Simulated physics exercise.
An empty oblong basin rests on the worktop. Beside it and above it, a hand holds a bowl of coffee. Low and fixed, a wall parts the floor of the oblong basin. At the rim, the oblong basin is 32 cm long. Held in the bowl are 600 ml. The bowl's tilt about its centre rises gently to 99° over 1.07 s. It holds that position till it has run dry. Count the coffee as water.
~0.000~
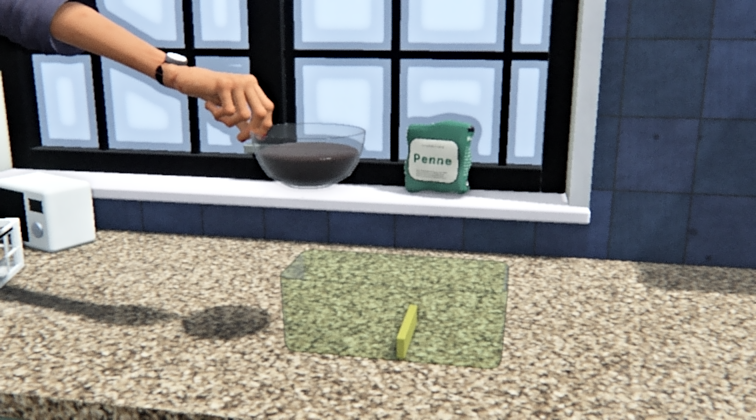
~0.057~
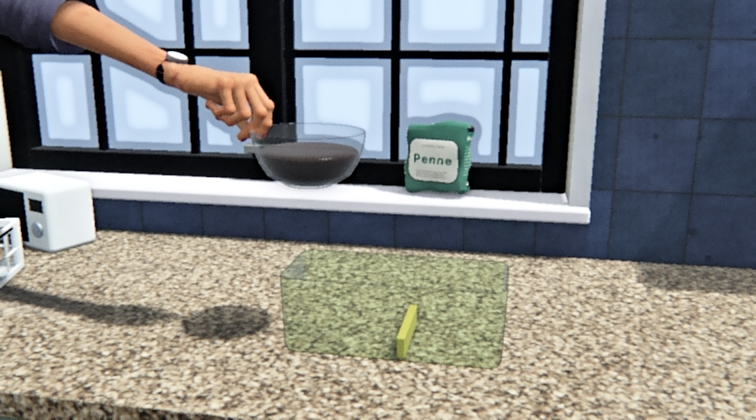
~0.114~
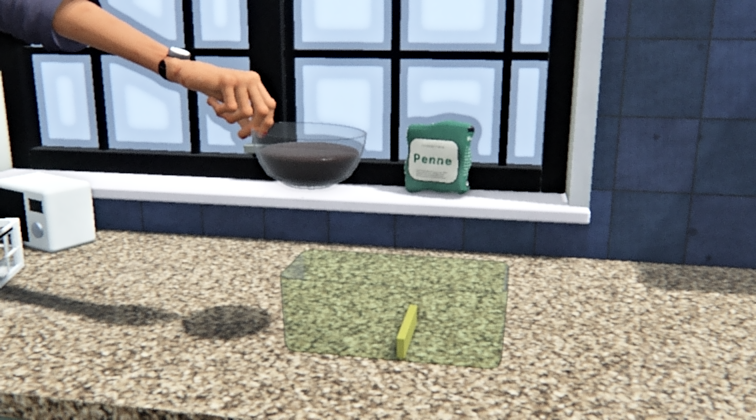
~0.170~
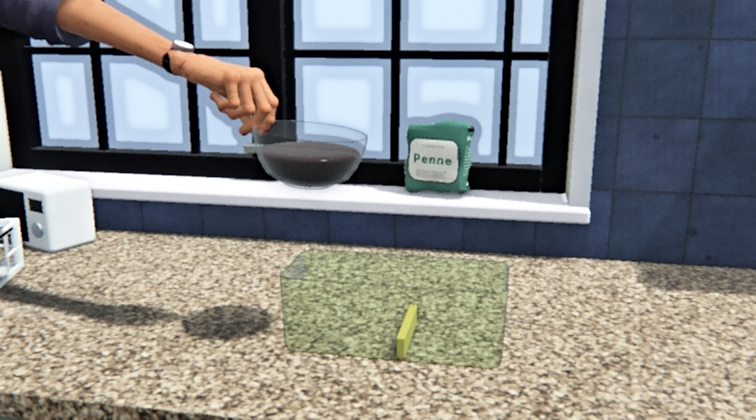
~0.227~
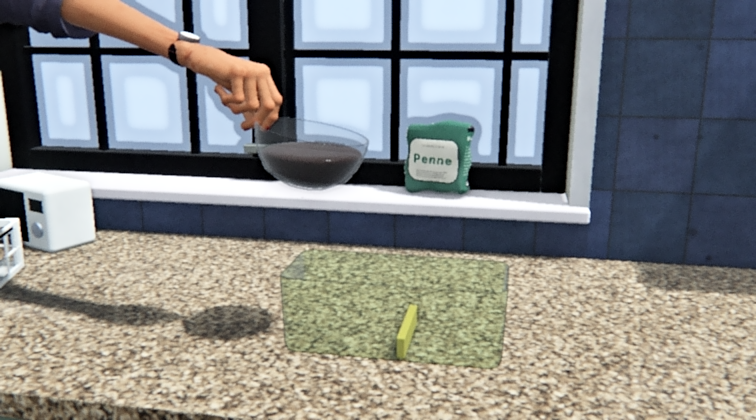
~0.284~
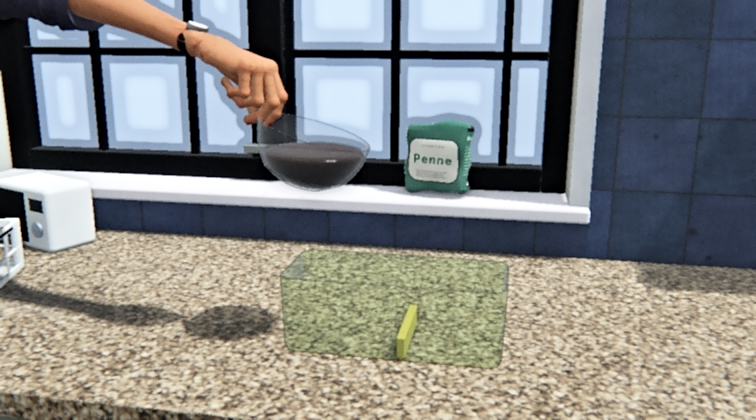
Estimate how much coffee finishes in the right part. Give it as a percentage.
I would say 45 per cent.
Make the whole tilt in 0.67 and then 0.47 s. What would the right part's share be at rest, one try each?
I'd expect close to 35 per cent and then close to 30 per cent.
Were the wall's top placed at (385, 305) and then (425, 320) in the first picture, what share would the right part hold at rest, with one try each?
75 then 10 %.
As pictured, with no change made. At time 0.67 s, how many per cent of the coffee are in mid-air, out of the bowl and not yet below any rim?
Close to 38 per cent, I'd say.
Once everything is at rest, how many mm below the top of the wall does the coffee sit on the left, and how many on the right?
I'd say some 16 mm on the left and some 16 mm on the right.
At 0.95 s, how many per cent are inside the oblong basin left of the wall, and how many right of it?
Near 40 on the left, 44 on the right.
After 0.67 s the tilt is 69° and 50 per cent is still to pour, 6 is left of the wall and 6 right of it.
After 0.95 s the tilt is 96° and 4 per cent is still to pour, 40 is left of the wall and 44 right of it.
After 1.25 s the tilt is 99° and 0 per cent is still to pour, 54 is left of the wall and 45 right of it.
After 1.57 s the tilt is 99° and 0 per cent is still to pour, 54 is left of the wall and 45 right of it.
In the end 54 per cent lies left of the wall, 45 right of it and 1 outside.
